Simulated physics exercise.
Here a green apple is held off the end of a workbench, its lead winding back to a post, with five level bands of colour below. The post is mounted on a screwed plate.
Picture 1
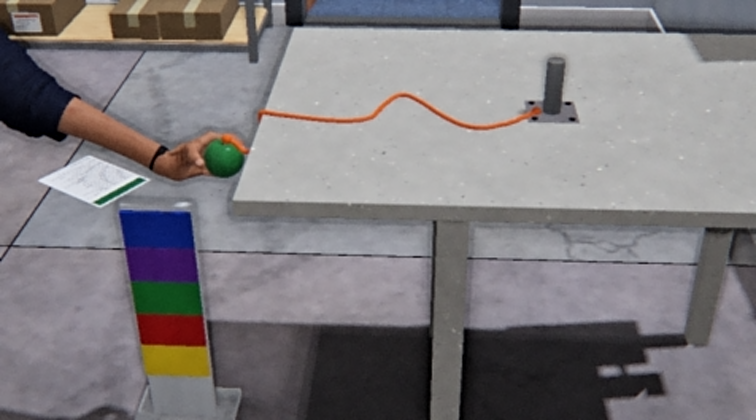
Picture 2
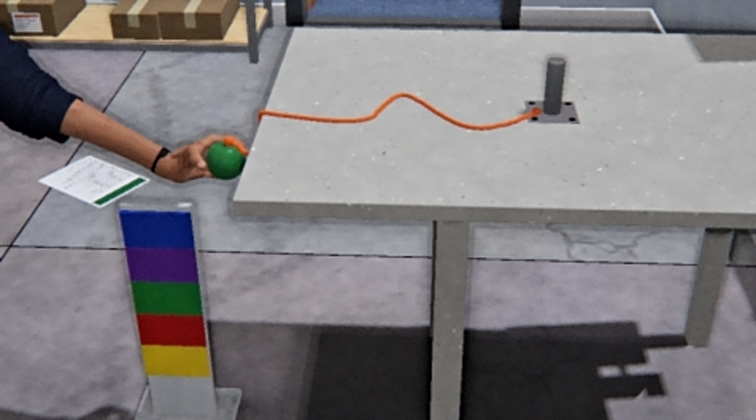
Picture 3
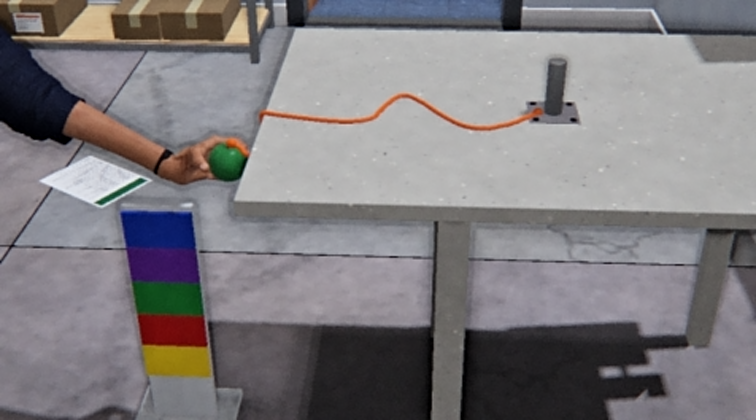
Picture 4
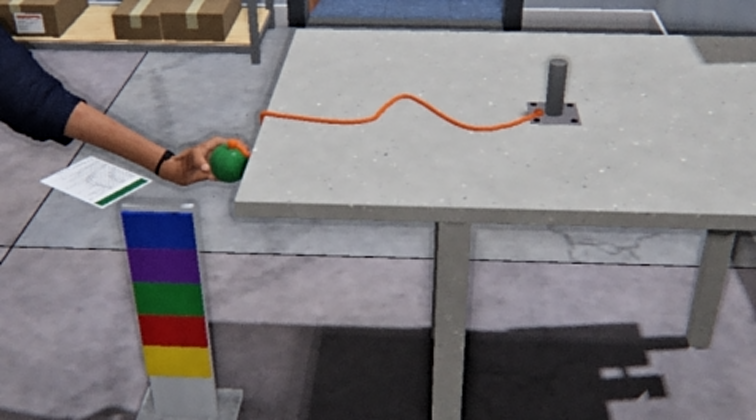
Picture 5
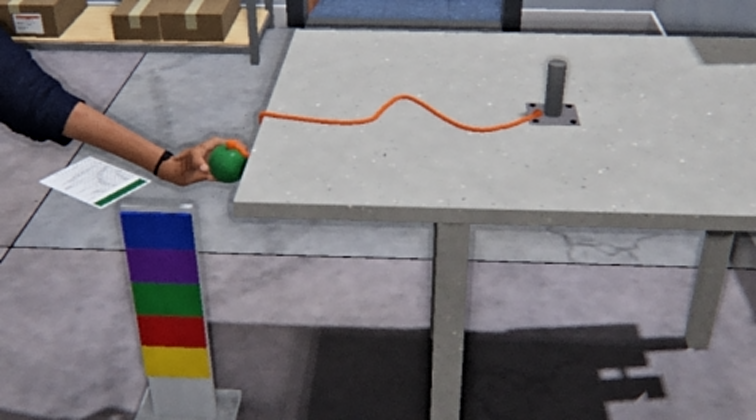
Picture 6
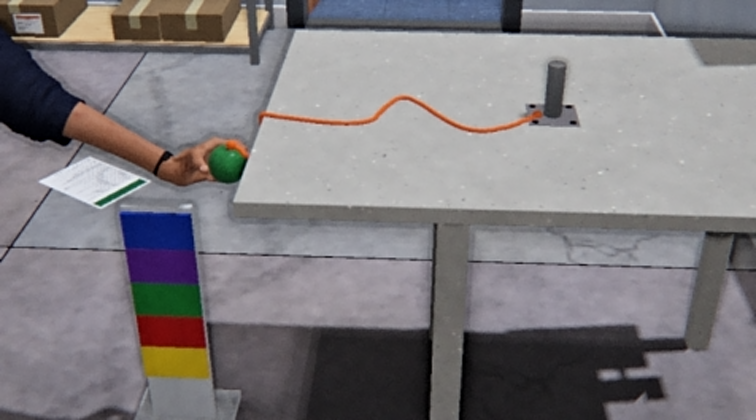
A hand holds a green ball nearly still beside a table, an orange cord lying slack.
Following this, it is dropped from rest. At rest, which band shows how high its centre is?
The purple band shows it.
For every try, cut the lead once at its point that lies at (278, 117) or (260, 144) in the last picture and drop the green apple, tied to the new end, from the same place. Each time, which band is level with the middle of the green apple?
One after the other: No band; blue.
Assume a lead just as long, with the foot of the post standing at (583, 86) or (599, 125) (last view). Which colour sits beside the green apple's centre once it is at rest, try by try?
For the first spot, blue; for the second, blue.
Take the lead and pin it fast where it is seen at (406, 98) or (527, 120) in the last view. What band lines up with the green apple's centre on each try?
First try blue, second try purple.
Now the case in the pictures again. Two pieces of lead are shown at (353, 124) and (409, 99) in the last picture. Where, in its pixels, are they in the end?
One ends up around (272, 110), the other around (361, 111).
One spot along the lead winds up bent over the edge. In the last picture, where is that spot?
In the last picture it is at roughly (346, 124).
A little later, apple near (287, 265); level with purple.
Next, apple near (262, 267); level with purple.
When it is over, apple near (272, 268); level with purple. At purple.
